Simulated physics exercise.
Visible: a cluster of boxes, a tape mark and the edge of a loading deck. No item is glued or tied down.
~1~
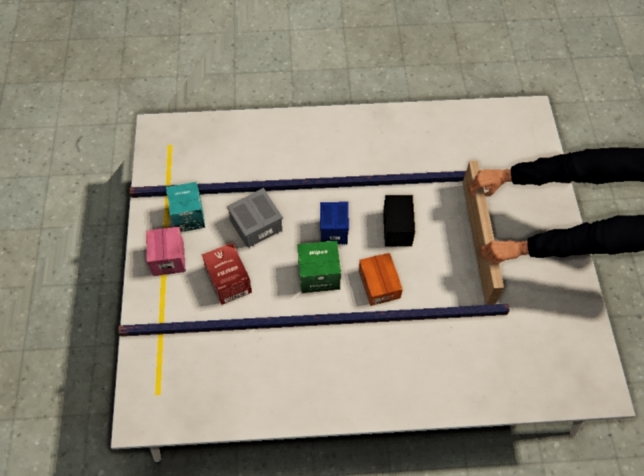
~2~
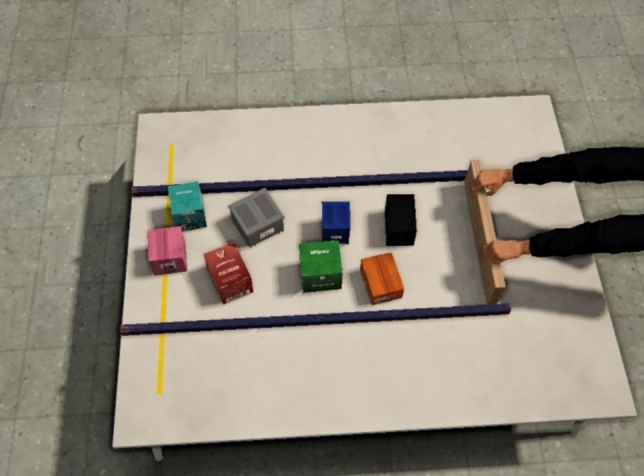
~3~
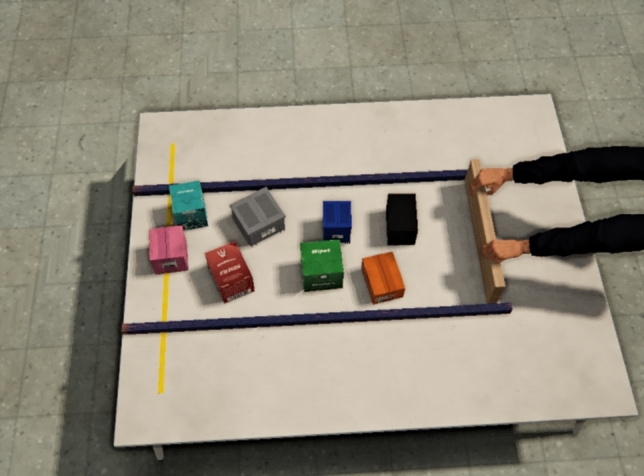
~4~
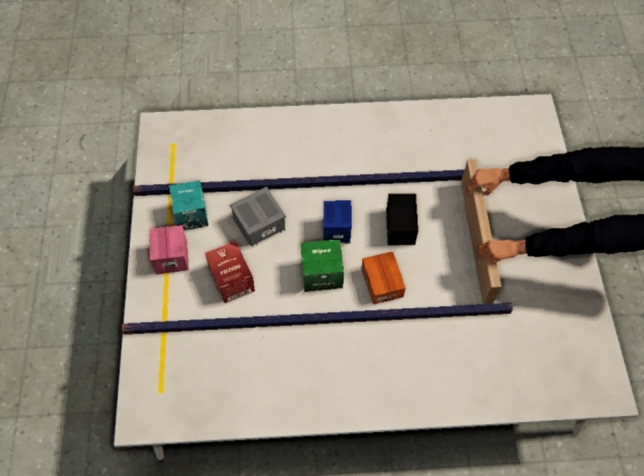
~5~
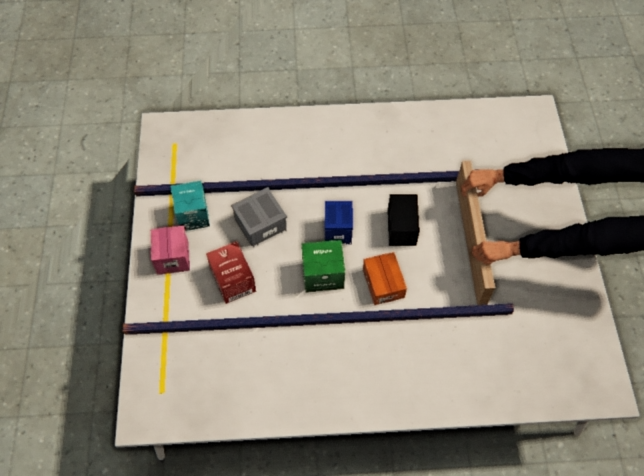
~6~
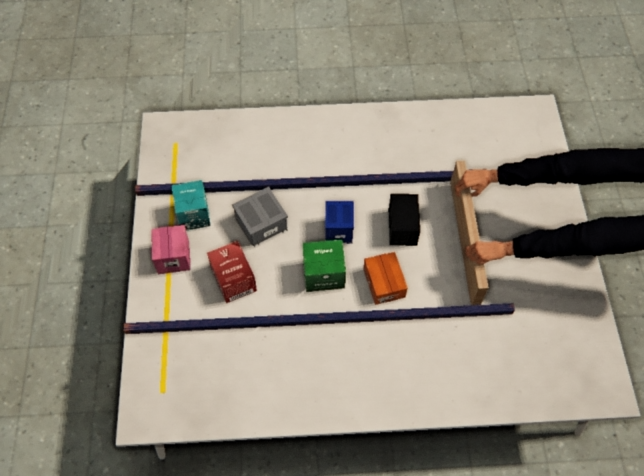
On a pale deck, two hands move a wooden plank slightly left toward scattered coloured boxes.
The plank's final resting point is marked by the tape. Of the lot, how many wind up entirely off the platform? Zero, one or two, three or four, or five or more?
It ends with four plus at least one more down.
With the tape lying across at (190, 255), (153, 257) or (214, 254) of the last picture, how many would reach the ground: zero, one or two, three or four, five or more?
Three or four; five or more; three or four.
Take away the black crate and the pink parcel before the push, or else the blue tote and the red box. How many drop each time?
First 4, then 4.
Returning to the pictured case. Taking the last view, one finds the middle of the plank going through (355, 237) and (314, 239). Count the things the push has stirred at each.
Counting first: 4, next 6.
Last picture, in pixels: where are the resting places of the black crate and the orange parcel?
Black crate at about (155, 233), orange parcel at about (150, 288).
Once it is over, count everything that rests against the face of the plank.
It ends up touching 2.
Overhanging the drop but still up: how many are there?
Count of overhanging things: 0.
Soon after, none off yet; pink parcel at rest near (171, 250); turquoise box at rest near (192, 206); red box at rest near (232, 272).
Then, none off yet; pink parcel moved about its own width near (150, 247); turquoise box moved about its own width near (159, 201); red box moved about its own width near (180, 274).
At rest, the number that fall off is five or more; fallen, blue tote, green box, grey tote, red box, turquoise box and pink parcel.
